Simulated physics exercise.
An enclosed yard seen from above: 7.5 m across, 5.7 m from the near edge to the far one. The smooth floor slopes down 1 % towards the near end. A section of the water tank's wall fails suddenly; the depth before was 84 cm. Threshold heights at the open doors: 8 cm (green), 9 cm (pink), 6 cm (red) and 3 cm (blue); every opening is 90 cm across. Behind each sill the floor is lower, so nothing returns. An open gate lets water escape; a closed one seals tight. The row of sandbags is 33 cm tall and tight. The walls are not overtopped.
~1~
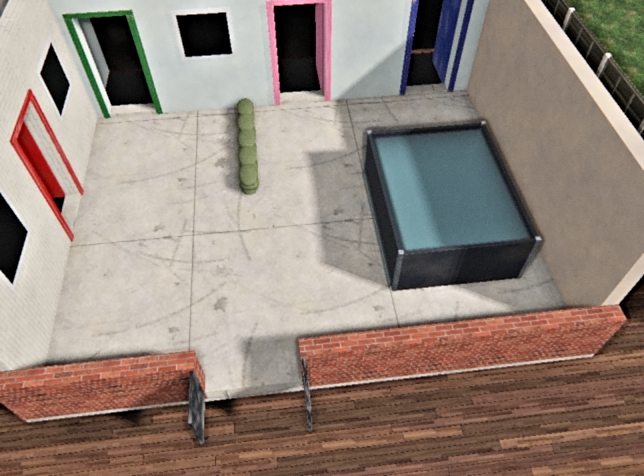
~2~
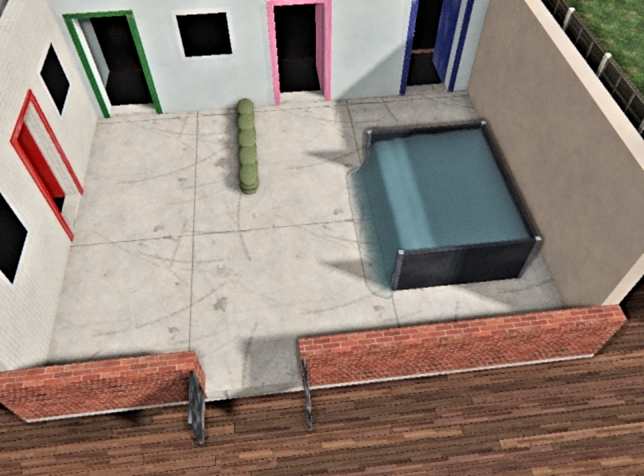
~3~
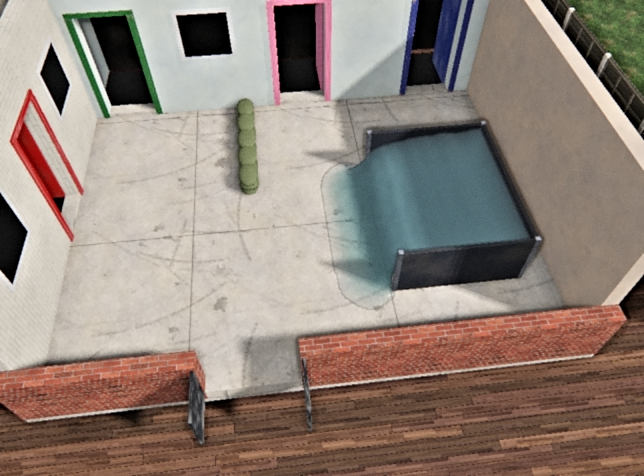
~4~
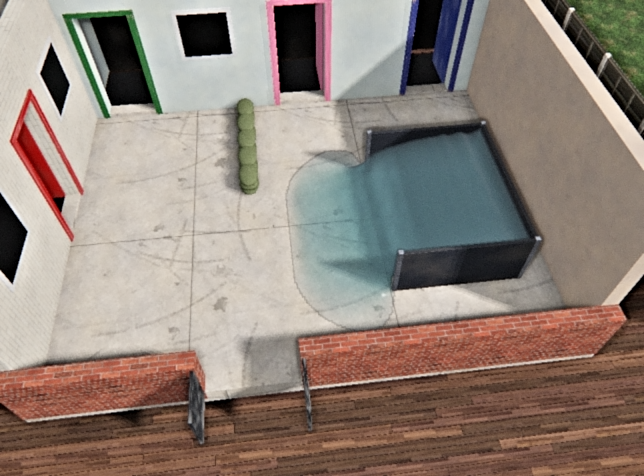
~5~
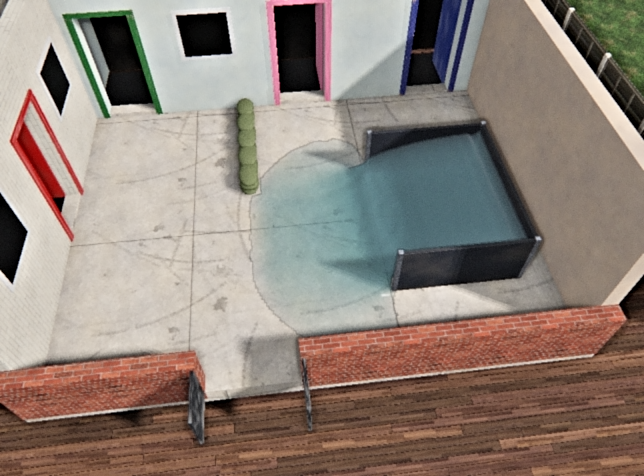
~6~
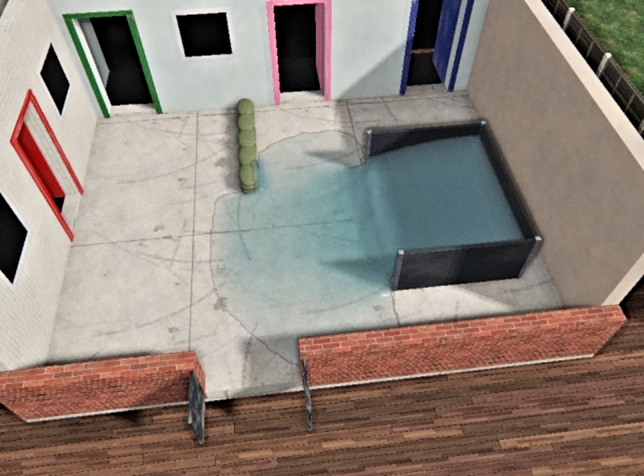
An enclosed yard with a pale, smooth floor is seen from above by a still camera. Green, pink and blue doorways line the back, a red one stands at the left, round green bushes sit near the middle, and low brick walls cross the near side. The dark tank's left side gives way, and blue water pours out leftward, spreading thinly across the floor to the bushes.
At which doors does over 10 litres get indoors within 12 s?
Within that time: At the green door it goes over the limit; at the pink door it passes the limit; at the red door it goes over the limit; at the blue door it exceeds the limit.
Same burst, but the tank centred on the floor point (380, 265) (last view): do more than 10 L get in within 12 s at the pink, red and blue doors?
Then: Pink below, red past it, blue not over.
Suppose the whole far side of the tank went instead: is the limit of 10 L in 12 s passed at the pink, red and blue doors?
Then: Pink above, red below, blue past it.
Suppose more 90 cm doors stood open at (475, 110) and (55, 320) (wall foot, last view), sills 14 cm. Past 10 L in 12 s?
In turn: Not over, over.
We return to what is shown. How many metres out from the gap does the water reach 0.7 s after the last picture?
Roughly 5.2 m.
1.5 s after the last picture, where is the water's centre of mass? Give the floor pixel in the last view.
Around (280, 239).
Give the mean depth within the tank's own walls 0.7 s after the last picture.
Some 37 cm.
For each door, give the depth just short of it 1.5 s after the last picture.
Depths in cm: Green 0, pink 16, red 23, blue 0.
Then, 0.7 s after the last picture water covers 50 % of the floor and is deepest (40 cm) near (269, 185); green door not reached, pink door not reached, red door 8 cm at the sill, 2 L in, blue door not reached.
Then, 1.5 s after the last picture water covers 60 % of the floor and is deepest (52 cm) near (54, 392); green door not reached, pink door 16 cm at the sill, 4 L in, red door 23 cm at the sill, 96 L in, blue door not reached.
Then, 2.8 s after the last picture water covers 75 % of the floor and is deepest (36 cm) near (191, 376); green door 5 cm at the sill, 0 L in, pink door 15 cm at the sill, 41 L in, red door 20 cm at the sill, 246 L in, blue door 3 cm at the sill, 0 L in.
Then, 6.3 s after the last picture water covers 95 % of the floor and is deepest (22 cm) near (208, 111); green door 15 cm at the sill, 92 L in, pink door 7 cm at the sill, 57 L in, red door 8 cm at the sill, 352 L in, blue door 3 cm at the sill, 2 L in.
Then, 11.3 s after the last picture water covers 95 % of the floor and is deepest (12 cm) near (543, 271); green door 2 cm at the sill, 119 L in, pink door 3 cm at the sill, 57 L in, red door 3 cm at the sill, 371 L in, blue door 6 cm at the sill, 32 L in.
